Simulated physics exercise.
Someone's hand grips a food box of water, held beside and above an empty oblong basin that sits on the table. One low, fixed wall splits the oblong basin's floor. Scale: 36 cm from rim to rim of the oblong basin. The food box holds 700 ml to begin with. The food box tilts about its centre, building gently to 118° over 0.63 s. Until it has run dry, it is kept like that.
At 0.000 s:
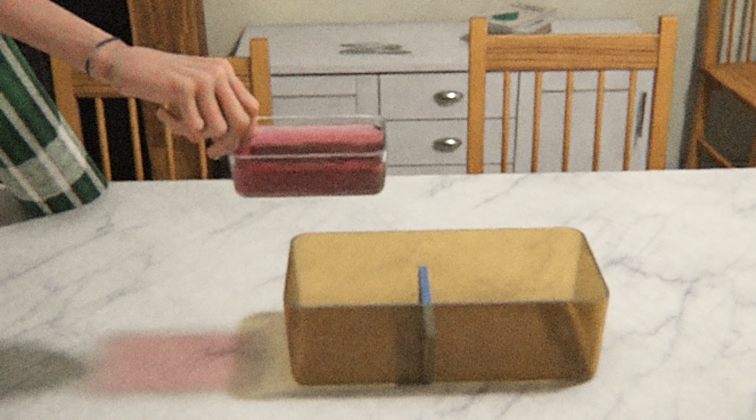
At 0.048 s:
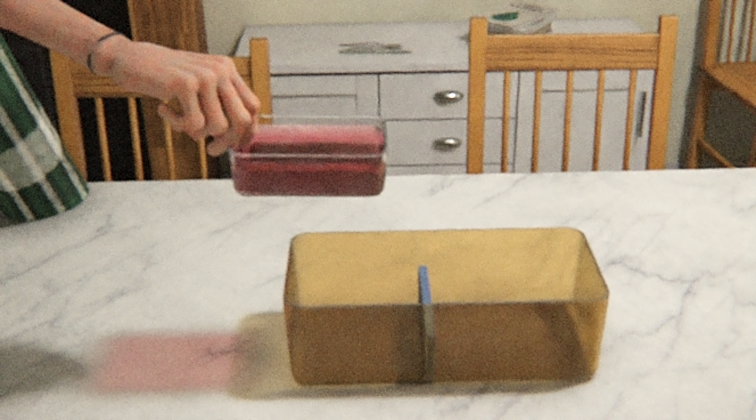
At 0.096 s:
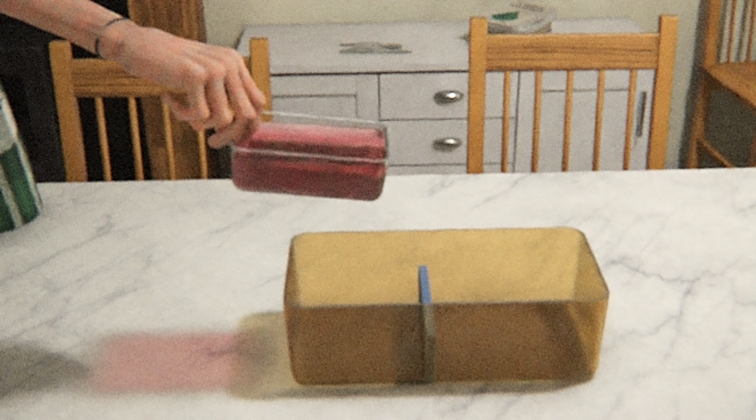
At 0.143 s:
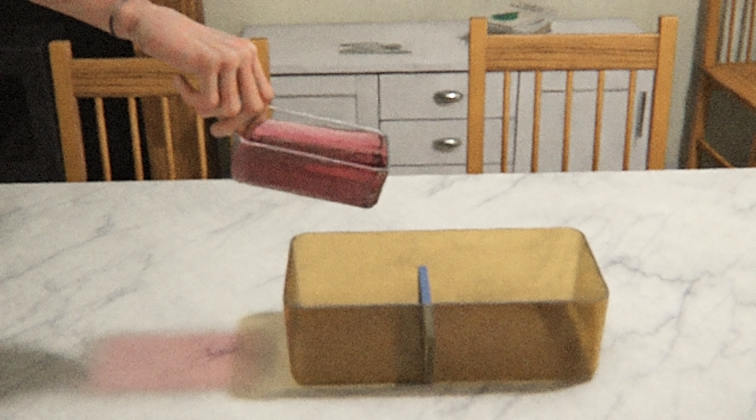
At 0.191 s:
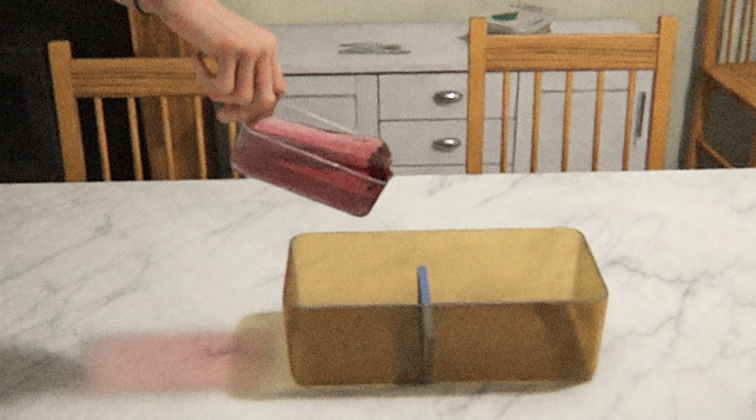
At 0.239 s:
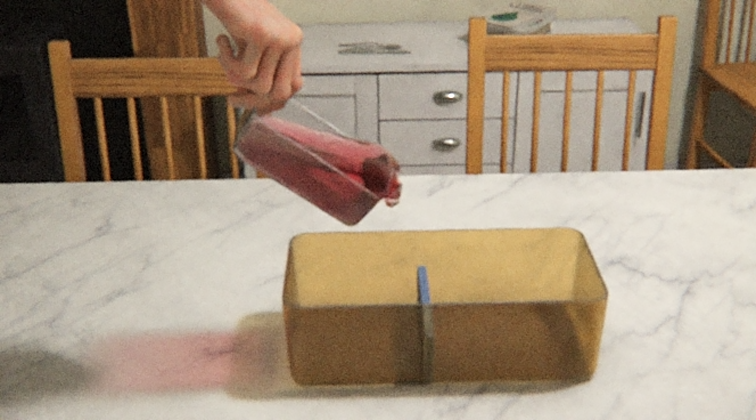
A hand tilts a clear container of dark red liquid rightward above an empty oblong basin.
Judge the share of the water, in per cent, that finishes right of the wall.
49 percent, roughly.
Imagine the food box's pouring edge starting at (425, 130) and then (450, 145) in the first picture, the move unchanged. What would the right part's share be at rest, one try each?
Around 85 per cent first, around 85 per cent next.
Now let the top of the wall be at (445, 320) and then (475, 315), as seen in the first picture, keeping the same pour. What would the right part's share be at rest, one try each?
The first try gives 35 percent and the second 20 percent.
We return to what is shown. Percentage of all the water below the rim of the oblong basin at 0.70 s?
About 90 per cent.
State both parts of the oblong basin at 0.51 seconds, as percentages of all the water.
Left roughly 30 per cent, right roughly 48.
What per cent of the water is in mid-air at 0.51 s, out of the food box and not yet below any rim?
Near 18 per cent at that time.
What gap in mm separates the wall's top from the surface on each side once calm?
It's around 48 mm on the left side and around 50 mm on the right side.
Then, 0.51 s in, the tilt is 107° and 4 per cent is still to pour, 30 is left of the wall and 48 right of it.
Then, 0.70 s in, the tilt is 118° and 0 per cent is still to pour, 44 is left of the wall and 45 right of it.
Then, 0.91 s in, the tilt is 118° and 0 per cent is still to pour, 46 is left of the wall and 49 right of it.
Then, 1.13 s in, the tilt is 118° and 0 per cent is still to pour, 46 is left of the wall and 49 right of it.
Finally, 46 per cent lies left of the wall, 49 right of it and 4 outside.
